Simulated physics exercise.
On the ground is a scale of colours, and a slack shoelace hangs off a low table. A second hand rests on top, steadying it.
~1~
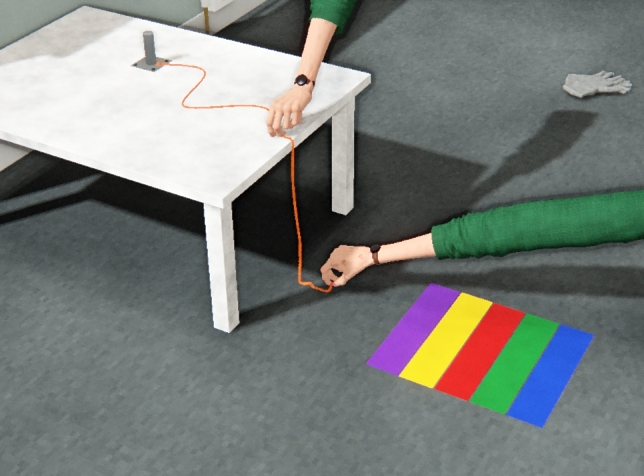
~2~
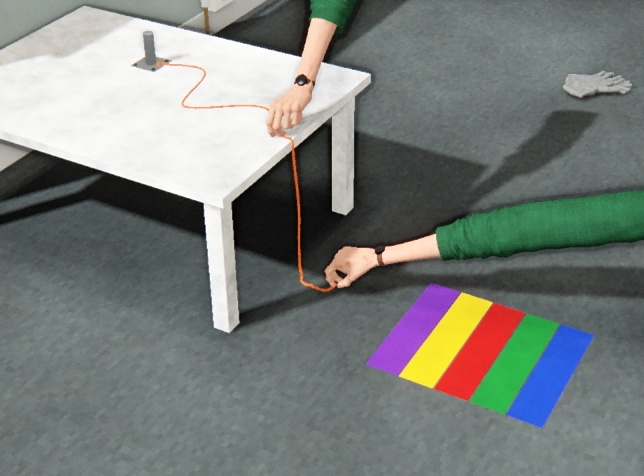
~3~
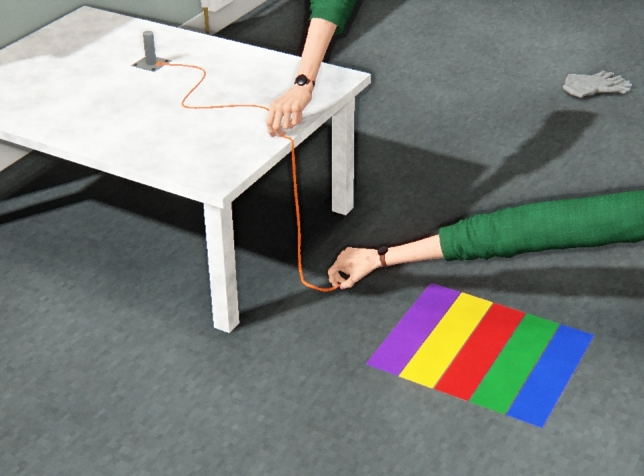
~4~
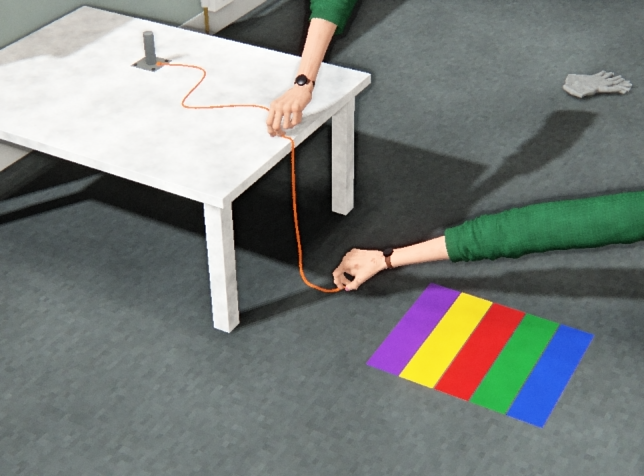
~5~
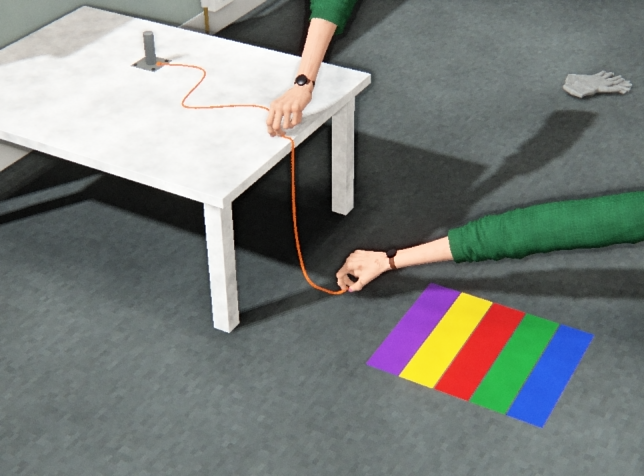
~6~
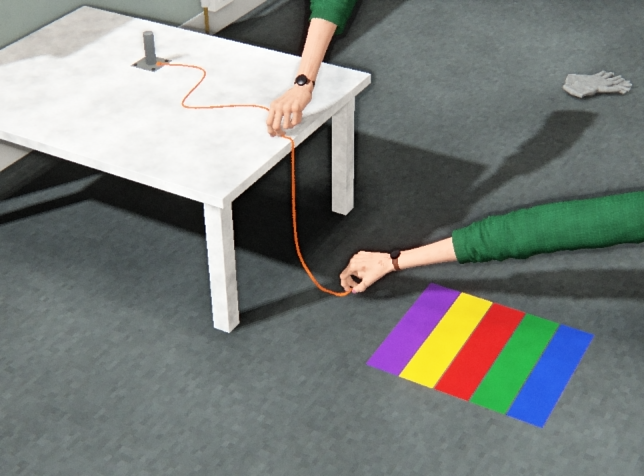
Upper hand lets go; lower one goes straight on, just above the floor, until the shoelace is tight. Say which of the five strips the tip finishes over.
Green.
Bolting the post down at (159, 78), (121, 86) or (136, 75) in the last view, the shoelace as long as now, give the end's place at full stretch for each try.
Results per try: (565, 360); (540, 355); (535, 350).
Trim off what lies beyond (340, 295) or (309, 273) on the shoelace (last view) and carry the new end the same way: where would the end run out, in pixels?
The pixels are close to (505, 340) for the first and (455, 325) for the second.
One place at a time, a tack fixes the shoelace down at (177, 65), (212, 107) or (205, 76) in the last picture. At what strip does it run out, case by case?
The end stops at green, then yellow, then green.
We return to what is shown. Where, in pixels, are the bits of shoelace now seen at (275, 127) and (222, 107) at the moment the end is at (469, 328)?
You'll find one close to (310, 178) and the other close to (273, 118).
Soon after, end near (469, 328); over yellow.
After that, end near (505, 340); over green.
At the stop, end near (526, 347); over green. Over green.
